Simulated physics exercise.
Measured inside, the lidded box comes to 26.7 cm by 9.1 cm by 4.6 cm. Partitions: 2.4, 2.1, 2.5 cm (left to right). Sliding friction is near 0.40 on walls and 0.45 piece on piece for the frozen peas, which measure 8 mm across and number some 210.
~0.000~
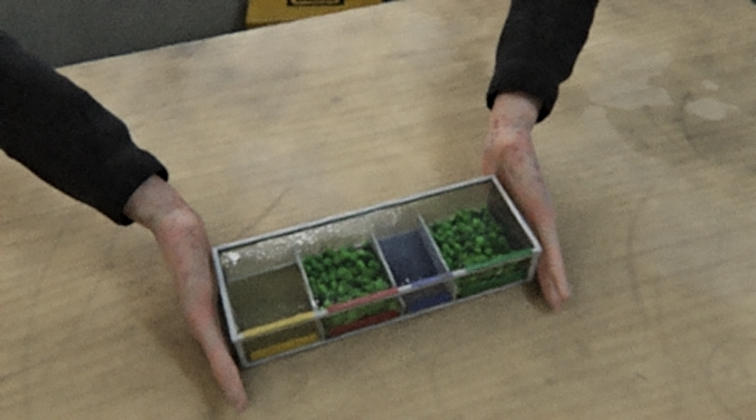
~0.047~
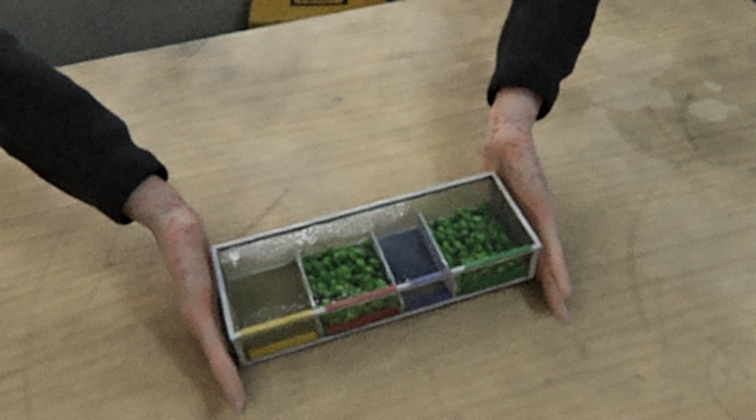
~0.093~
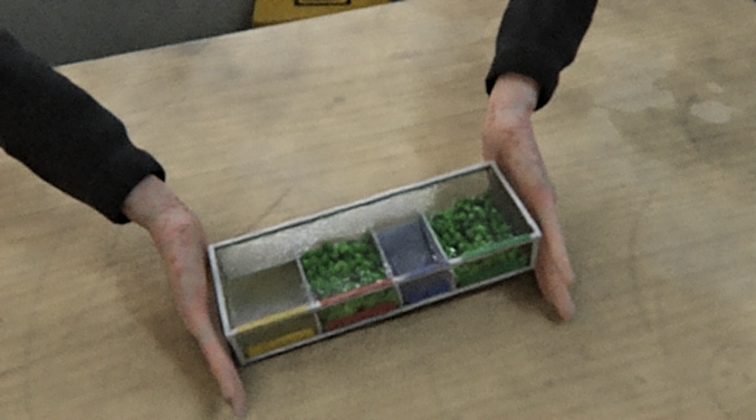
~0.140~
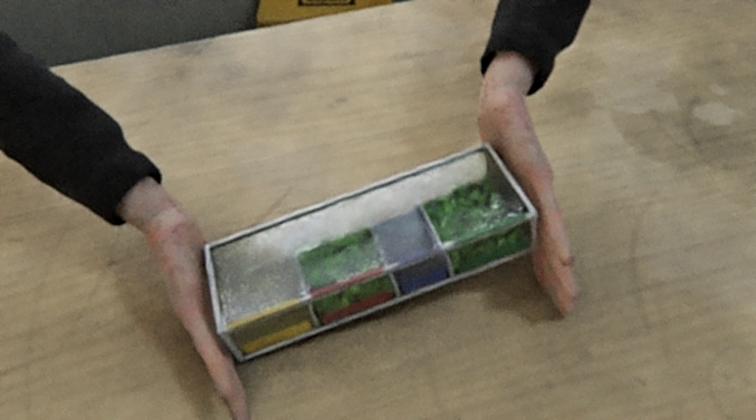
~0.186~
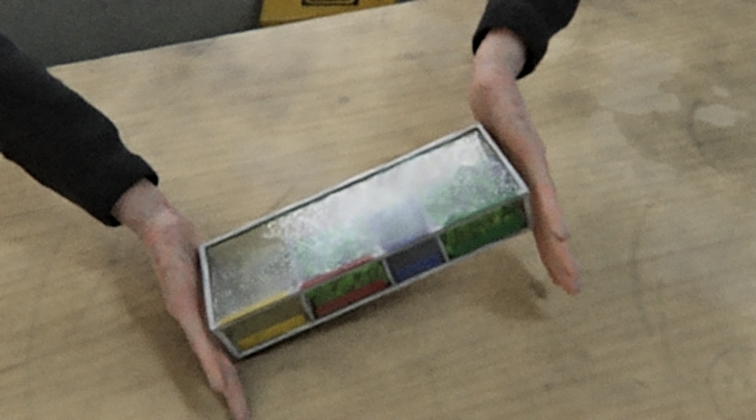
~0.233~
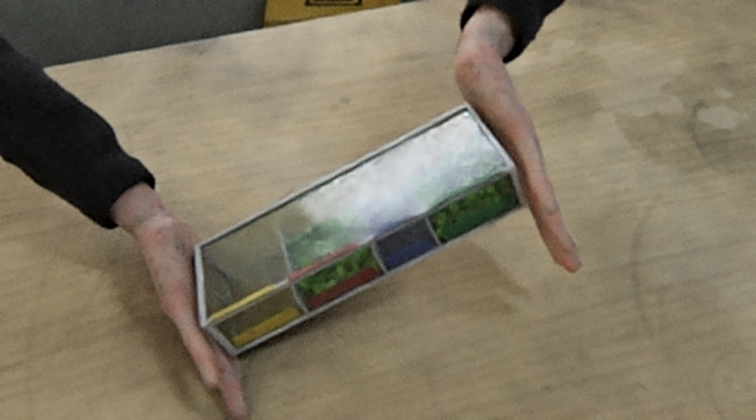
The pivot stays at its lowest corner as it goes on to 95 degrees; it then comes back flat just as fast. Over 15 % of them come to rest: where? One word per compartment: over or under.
Red compartment over, blue compartment under, green compartment under, yellow compartment over.
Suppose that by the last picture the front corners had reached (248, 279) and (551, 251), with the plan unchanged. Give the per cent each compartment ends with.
Final per cent - red: 5; blue: 0; green: 95; yellow: 0.
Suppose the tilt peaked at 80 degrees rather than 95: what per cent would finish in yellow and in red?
Yellow 30; red 45.
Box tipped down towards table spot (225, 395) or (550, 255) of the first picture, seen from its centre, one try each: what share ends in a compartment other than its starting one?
Estimate: Some 80 % and some 50 % respectively.
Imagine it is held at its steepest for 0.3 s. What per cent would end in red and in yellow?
You'd end up with red at 20 per cent and yellow at 75 per cent.
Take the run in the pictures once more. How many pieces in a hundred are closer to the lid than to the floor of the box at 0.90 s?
Roughly 80 per cent.
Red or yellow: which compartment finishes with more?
Fuller: Yellow.
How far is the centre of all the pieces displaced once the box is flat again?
About 10.5 cm.
Then, at 0.90 s, tilt 94 degrees; red 40 %, blue 15 %, green 30 %, yellow 10 %.
After 1.35 s, tilt 40 degrees; red 30 %, blue 5 %, green 5 %, yellow 60 %.
After 1.87 s, tilt 0 degrees; red 30 %, blue 5 %, green 5 %, yellow 60 %.
By 2.4 s all is still; red 30 %, blue 5 %, green 5 %, yellow 60 %.
